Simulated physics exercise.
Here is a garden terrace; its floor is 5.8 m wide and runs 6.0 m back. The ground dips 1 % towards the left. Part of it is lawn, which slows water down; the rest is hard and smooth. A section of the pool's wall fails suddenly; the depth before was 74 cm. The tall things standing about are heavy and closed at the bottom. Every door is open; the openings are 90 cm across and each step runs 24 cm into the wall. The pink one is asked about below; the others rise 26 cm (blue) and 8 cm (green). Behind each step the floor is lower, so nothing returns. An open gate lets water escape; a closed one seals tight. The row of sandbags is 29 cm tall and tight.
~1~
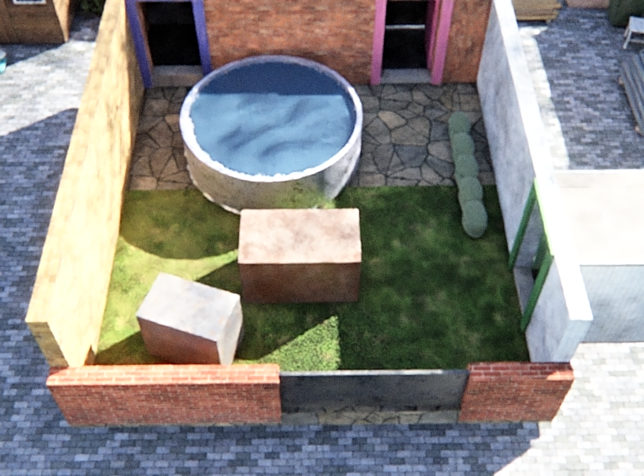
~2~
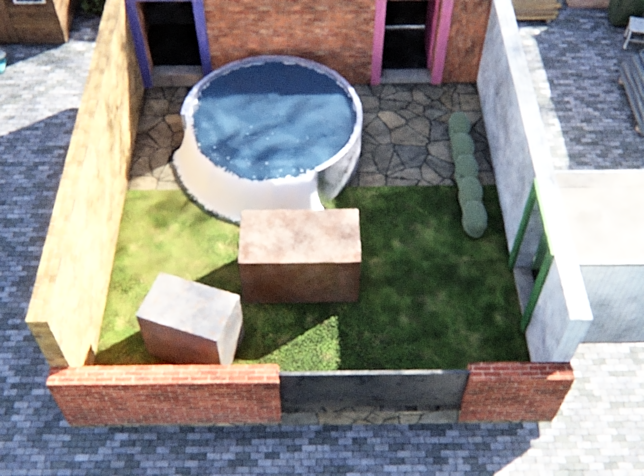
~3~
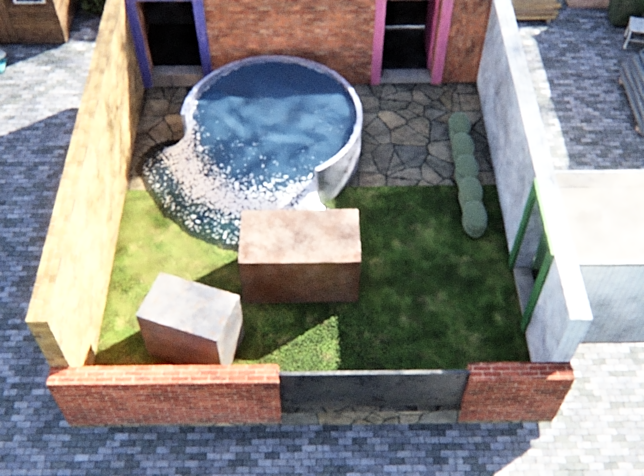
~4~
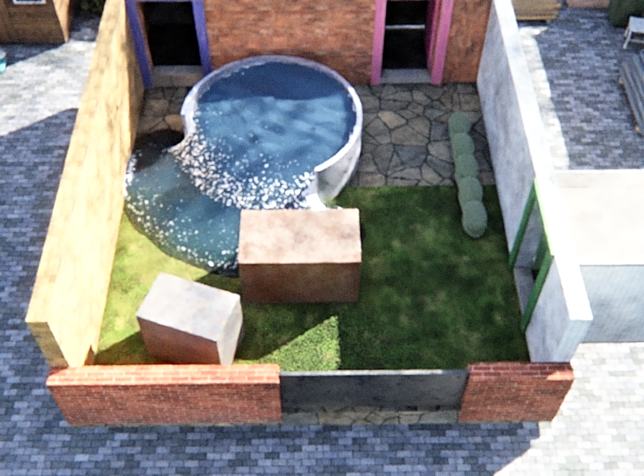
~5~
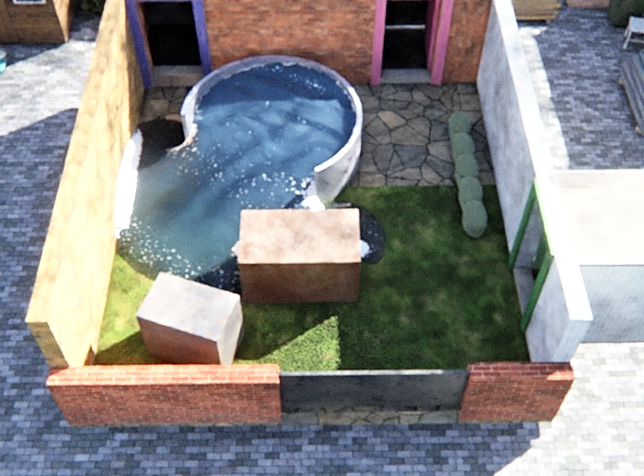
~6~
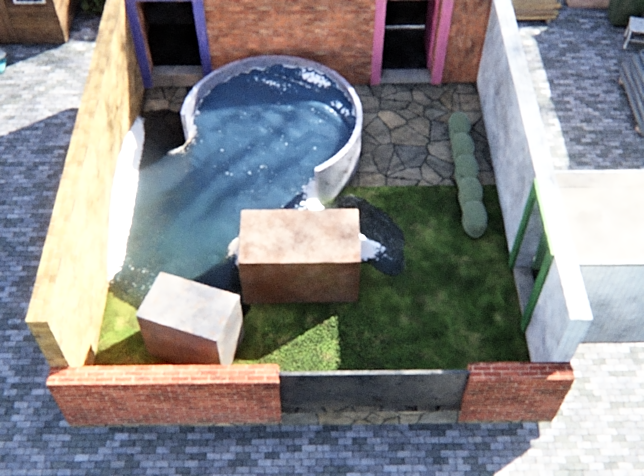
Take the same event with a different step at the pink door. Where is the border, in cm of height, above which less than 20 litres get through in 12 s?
About 11.5 cm.
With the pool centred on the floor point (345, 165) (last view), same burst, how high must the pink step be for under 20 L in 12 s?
Some 15 cm.
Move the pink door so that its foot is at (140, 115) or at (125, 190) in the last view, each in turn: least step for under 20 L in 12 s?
Roughly 19 and 36 cm.
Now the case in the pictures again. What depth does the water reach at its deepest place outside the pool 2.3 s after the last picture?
About 56 cm.
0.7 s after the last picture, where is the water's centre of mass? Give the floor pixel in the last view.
At about (239, 192).
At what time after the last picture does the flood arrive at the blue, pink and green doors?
Arrival: Blue 0.6 s, pink 2.6 s, green 1.8 s.
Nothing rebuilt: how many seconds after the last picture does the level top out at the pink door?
Around 10.0 s.
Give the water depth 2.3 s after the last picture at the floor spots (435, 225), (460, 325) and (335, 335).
About 8, 2 and 11 cm.
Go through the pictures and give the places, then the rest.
The pool at (272, 118) is whole and still, 74 cm deep; the pink door at (411, 36) is dry, in the first frame.
Water pours out at (227, 194) and has run 0.3 m, to a hidden place; about 8 cm deep outside, 74 cm at the back, in the second frame.
The front is at (142, 169), 0.8 m from the gap at (228, 197); 2.5 m2 of floor is wet, 74 cm left at the back, in the third frame.
The front is at (125, 201), 1.2 m from the gap at (228, 198); 4.3 m2 of floor is wet, 74 cm left at the back, in the fourth frame.
Water pours out at (228, 199) and has run 1.7 m, to (116, 247); about 10 cm deep outside, 72 cm at the back, in the fifth frame.
Water pours out at (228, 200) and has run 2.1 m, to (109, 284); about 10 cm deep outside, 63 cm at the back; the pink door at (411, 36), 4.0 m from the gap, is still 2.9 m from the nearest water, in the sixth frame.
Then, 0.7 s after the last picture water covers 45 % of the floor, deepest (43 cm) near (274, 251); it has not reached the pink door.
Then, 2.3 s after the last picture water covers 80 % of the floor, deepest (56 cm) near (186, 397); it has not reached the pink door.
Then, 11.3 s after the last picture water covers 95 % of the floor, deepest (22 cm) near (186, 397); 15 cm at the pink door, 25 litres in over its 11 cm step.
At the pink door as built, the water peaked near 15 cm, 9.9 s after the last picture.
With a step of 10 cm, 37 litres would have come in within the 12 s; with 13.5 cm, 8 litres. So under 20 litres takes about 11.5 cm.
